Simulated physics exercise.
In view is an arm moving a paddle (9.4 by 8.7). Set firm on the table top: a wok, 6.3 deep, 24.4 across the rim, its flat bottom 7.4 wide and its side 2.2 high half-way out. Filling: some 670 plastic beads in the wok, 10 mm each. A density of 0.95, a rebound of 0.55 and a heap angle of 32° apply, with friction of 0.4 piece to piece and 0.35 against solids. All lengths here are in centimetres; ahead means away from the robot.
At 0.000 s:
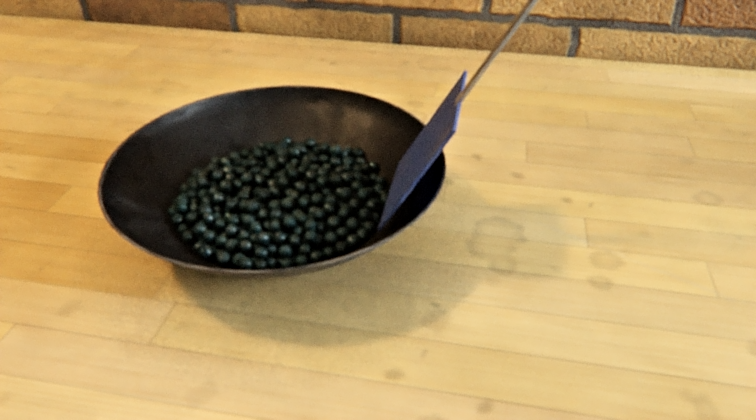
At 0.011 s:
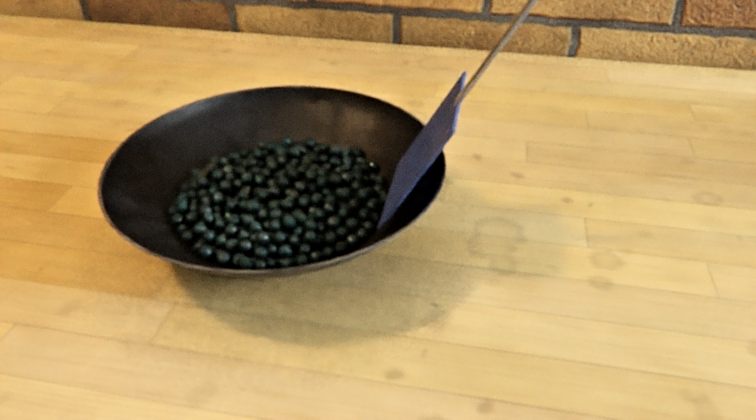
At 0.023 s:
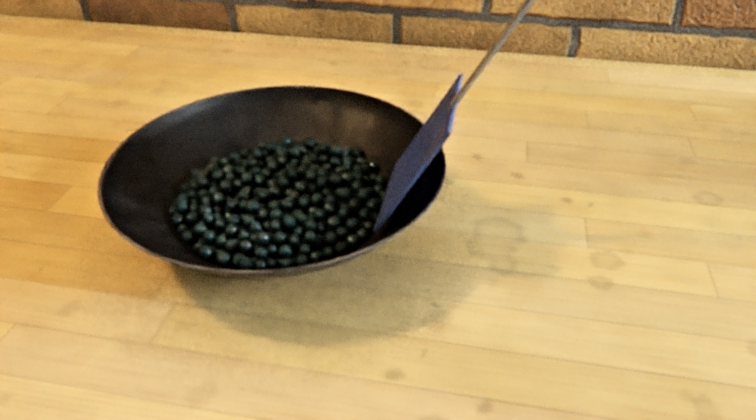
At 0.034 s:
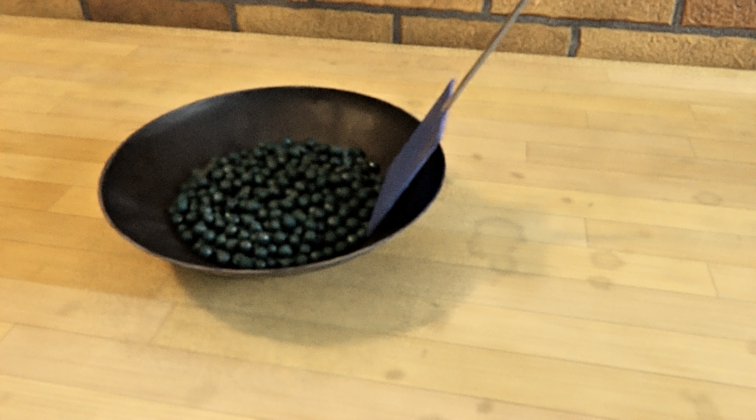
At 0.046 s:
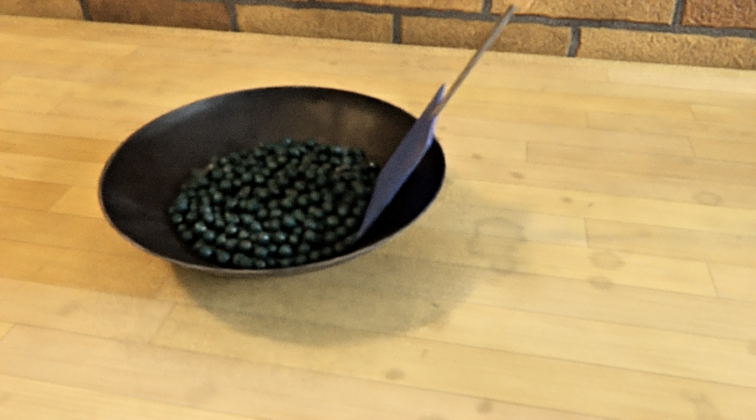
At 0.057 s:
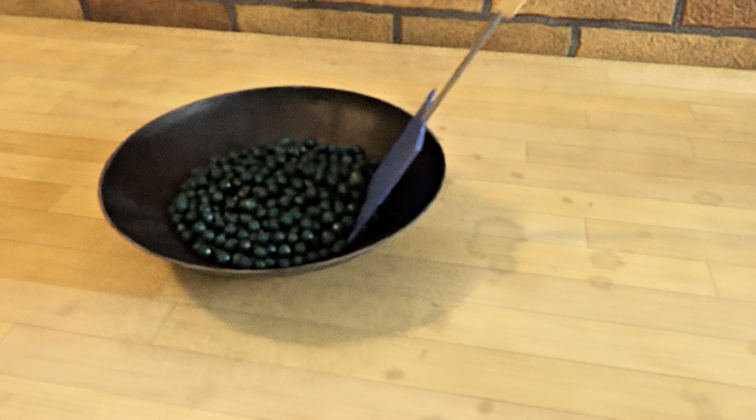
A slanted bluish paddle slid slowly a short way left and down inside a dark wok on a wooden table top, edging toward a heap of dark green beads that barely shifted.
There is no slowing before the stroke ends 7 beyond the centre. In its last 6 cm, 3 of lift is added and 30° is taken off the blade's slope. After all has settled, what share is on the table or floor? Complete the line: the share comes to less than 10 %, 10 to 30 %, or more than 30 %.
The share comes to 10 to 30 %.
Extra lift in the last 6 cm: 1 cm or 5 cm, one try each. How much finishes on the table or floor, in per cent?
Near 15 and 20 percent respectively.
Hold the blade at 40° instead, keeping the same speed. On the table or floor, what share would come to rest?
Then about 10 per cent.
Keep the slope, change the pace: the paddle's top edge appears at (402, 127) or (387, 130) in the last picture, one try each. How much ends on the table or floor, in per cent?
That comes to some 45 and some 50 percent, in that order.
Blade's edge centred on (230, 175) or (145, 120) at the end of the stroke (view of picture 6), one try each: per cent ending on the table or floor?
Respectively some 0 and 45 percent end on the table or floor.
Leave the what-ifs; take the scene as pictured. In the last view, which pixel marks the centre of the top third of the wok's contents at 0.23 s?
It is centred close to (205, 159).
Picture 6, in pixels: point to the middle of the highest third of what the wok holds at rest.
At about (178, 171).
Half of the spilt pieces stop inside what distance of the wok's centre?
22 cm or so.
After 0.14 s, sloping 61°, highest piece 6 above the table; 672 in the wok.
After 0.23 s, sloping 49°, highest piece 8 above the table; 672 in the wok.
After 0.47 s, sloping 31°, highest piece 8 above the table; 553 in the wok, 103 on the table or floor, 16 on the blade or in flight.
After 1.52 s, sloping 31°, highest piece 7 above the table; 552 in the wok, 120 on the table or floor.
In the end, 552 in the wok, 120 on the table or floor. That is 18 % on the table or floor.
